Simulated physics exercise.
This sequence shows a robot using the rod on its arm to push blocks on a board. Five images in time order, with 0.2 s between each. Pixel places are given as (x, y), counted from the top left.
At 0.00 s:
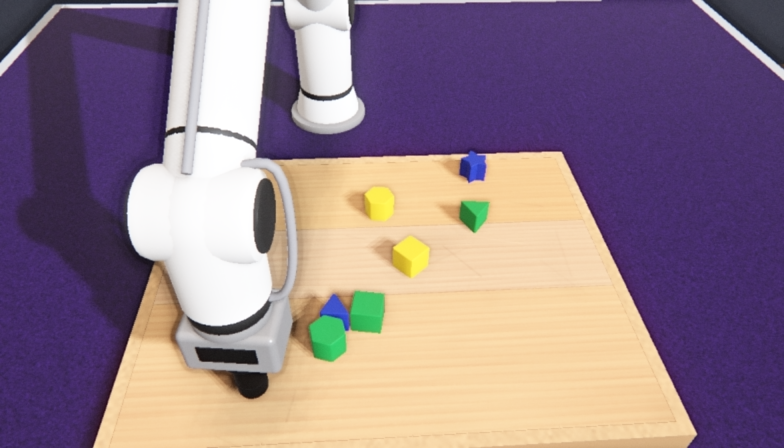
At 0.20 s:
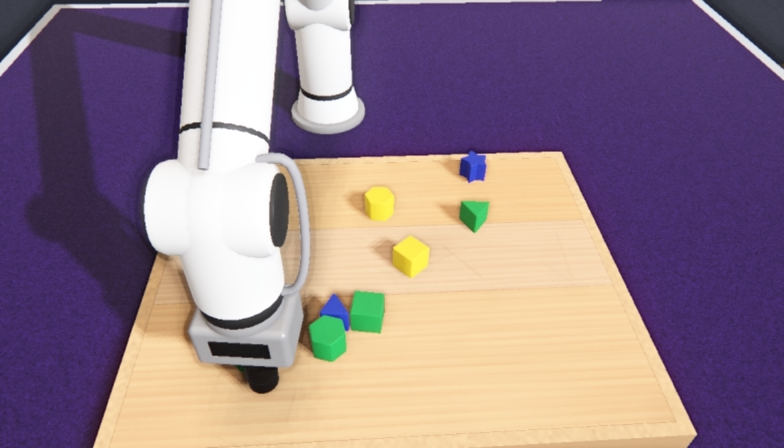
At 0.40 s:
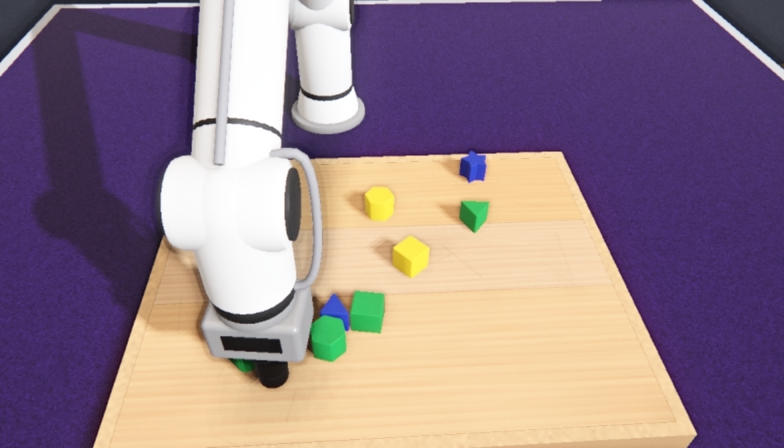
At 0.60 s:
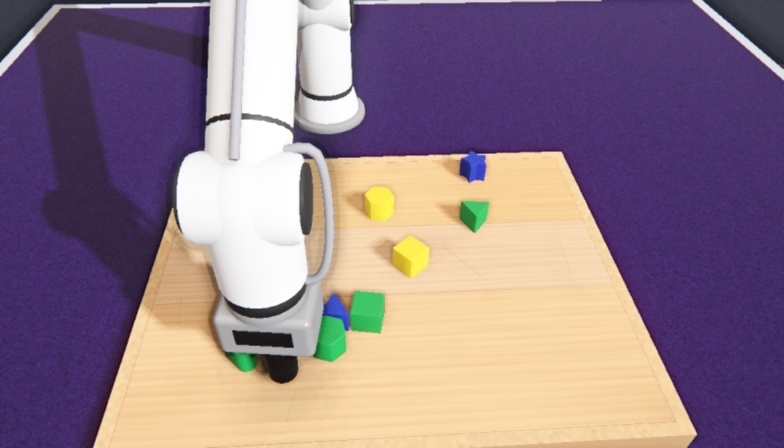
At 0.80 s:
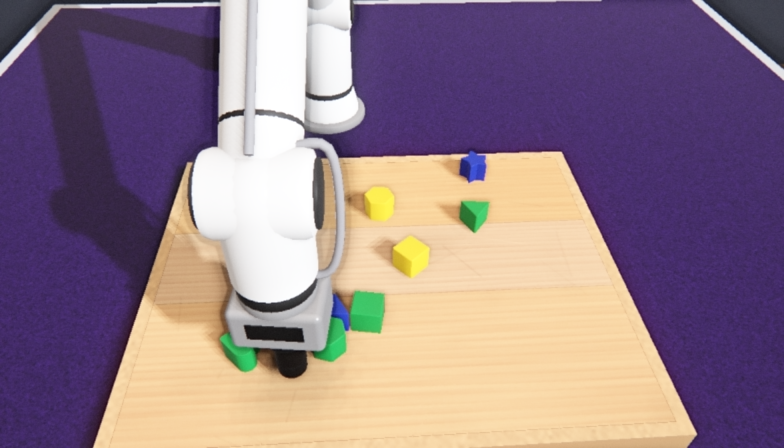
At first, a white robot arm holds its dark rod over the lower left of a wooden board scattered with green, blue and yellow blocks. The arm slides steadily right and slightly upward toward the clustered blocks, uncovering another green piece behind it and partly hiding the green six-sided block, while the blocks stay still.
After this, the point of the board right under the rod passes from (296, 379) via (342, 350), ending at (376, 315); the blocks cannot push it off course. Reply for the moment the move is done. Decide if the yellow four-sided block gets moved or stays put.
Stays put.
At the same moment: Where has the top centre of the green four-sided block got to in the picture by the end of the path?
At the end it should sit near (392, 276).
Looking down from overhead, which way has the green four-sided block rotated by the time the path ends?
Looking down: Clockwise.
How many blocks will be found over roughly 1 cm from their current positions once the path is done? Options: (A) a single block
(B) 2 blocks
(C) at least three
My answer is option C.
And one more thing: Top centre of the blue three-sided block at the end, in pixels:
Pixel (334, 272).
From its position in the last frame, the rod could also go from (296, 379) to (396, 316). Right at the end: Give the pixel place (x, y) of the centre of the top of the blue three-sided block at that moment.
At roughly (335, 283).
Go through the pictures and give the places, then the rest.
The first picture shows rod's lower end (254, 387); green six-sided block (327, 330); blue three-sided block (334, 306); green four-sided block (368, 303); yellow four-sided block (411, 248).
The second picture shows rod (264, 382); blocks still.
The third picture shows rod (274, 377); blocks still.
The fourth picture shows rod (284, 372); blocks still.
The fifth picture shows rod (293, 367); green six-sided block partly hidden; blue three-sided block (334, 306); green four-sided block (368, 303); yellow four-sided block (411, 248).
What follows on the original path. One third of the way, rod (328, 348); green six-sided block (337, 318), turned 15° anticlockwise; blue three-sided block (338, 297); green four-sided block (370, 301).
Two thirds of the way, rod (353, 325); green six-sided block (348, 297), turned 40° anticlockwise; blue three-sided block (338, 279), turned 25° anticlockwise; green four-sided block (381, 289), turned 55° clockwise.
At the end, rod (376, 303); green six-sided block (353, 284), turned 65° anticlockwise; blue three-sided block (334, 272), turned 50° anticlockwise; green four-sided block (392, 276), turned 70° clockwise; yellow four-sided block still.
